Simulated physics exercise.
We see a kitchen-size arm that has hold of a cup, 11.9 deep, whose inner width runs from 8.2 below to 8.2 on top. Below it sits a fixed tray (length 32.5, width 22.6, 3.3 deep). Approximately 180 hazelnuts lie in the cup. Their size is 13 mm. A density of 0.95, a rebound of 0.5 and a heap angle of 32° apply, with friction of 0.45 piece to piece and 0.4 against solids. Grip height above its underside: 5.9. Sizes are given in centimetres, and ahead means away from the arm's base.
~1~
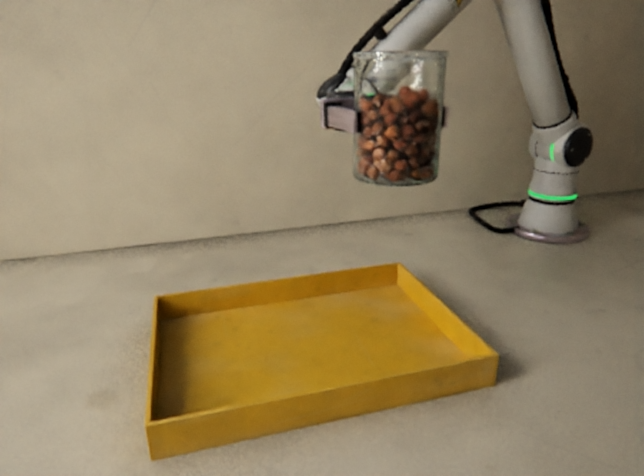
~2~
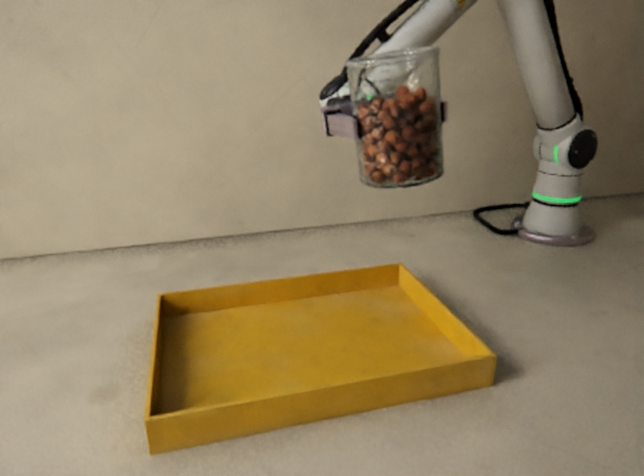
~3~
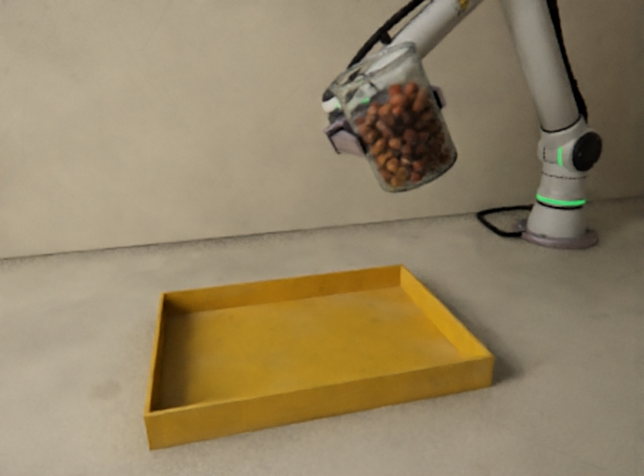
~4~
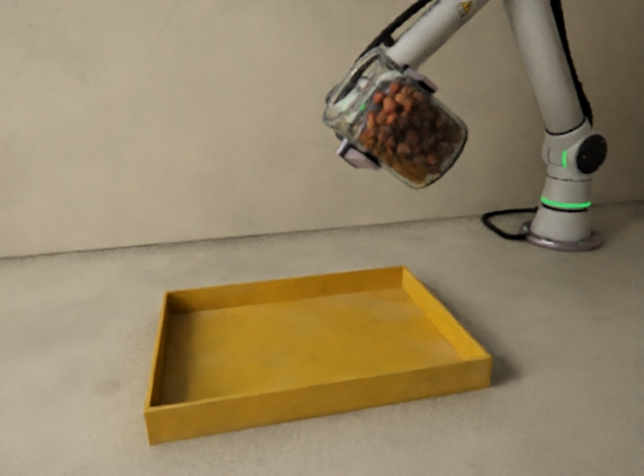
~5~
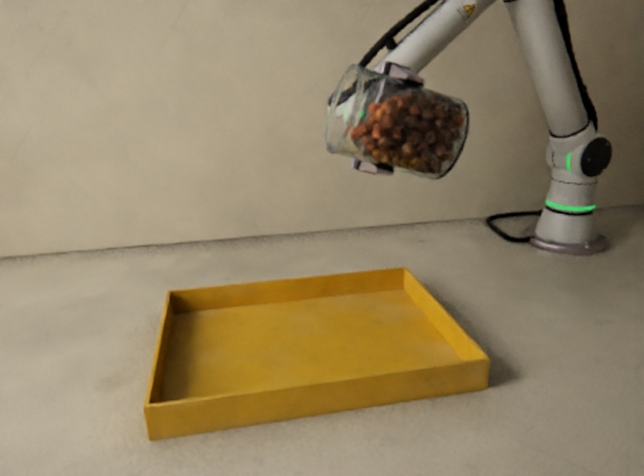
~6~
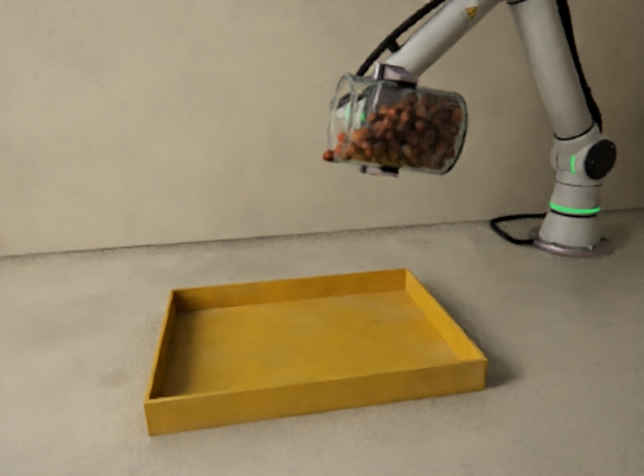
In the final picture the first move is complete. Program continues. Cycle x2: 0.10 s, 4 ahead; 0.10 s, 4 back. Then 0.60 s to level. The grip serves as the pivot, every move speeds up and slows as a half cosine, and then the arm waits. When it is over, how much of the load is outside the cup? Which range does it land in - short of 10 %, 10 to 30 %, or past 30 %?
It lands past 30 %.
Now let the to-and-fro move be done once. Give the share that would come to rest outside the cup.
35 per cent or so.
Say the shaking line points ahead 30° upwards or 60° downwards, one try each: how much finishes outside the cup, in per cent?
First try some 60 %, second try some 10 %.
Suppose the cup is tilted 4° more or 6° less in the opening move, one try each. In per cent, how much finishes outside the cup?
I'd say close to 60 and 35 per cent, in that order.
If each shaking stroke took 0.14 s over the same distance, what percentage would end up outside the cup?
It would come to roughly 35 %.
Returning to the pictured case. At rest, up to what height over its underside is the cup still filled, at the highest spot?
Height at rest: Approx. 7.0 cm.
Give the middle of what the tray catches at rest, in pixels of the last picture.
About (240, 344).
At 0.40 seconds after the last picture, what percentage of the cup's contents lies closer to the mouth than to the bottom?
Some 70 percent is in that half.
Then, 0.40 s later, tilted 80° forward, highest piece 27 above the table; 112 in the cup, 46 in the tray, 25 in flight or on a rim.
Then, 0.80 s later, tilted 20° forward, highest piece 29 above the table; 92 in the cup, 86 in the tray, 5 on the table or floor.
Then, 1.20 s later, level, highest piece 27 above the table; 92 in the cup, 86 in the tray, 5 on the table or floor.
Then, 2.25 s later, level, highest piece 27 above the table; 92 in the cup, 86 in the tray, 5 on the table or floor.
At rest, 92 in the cup, 86 in the tray, 5 on the table or floor. That is 50 % outside the cup.
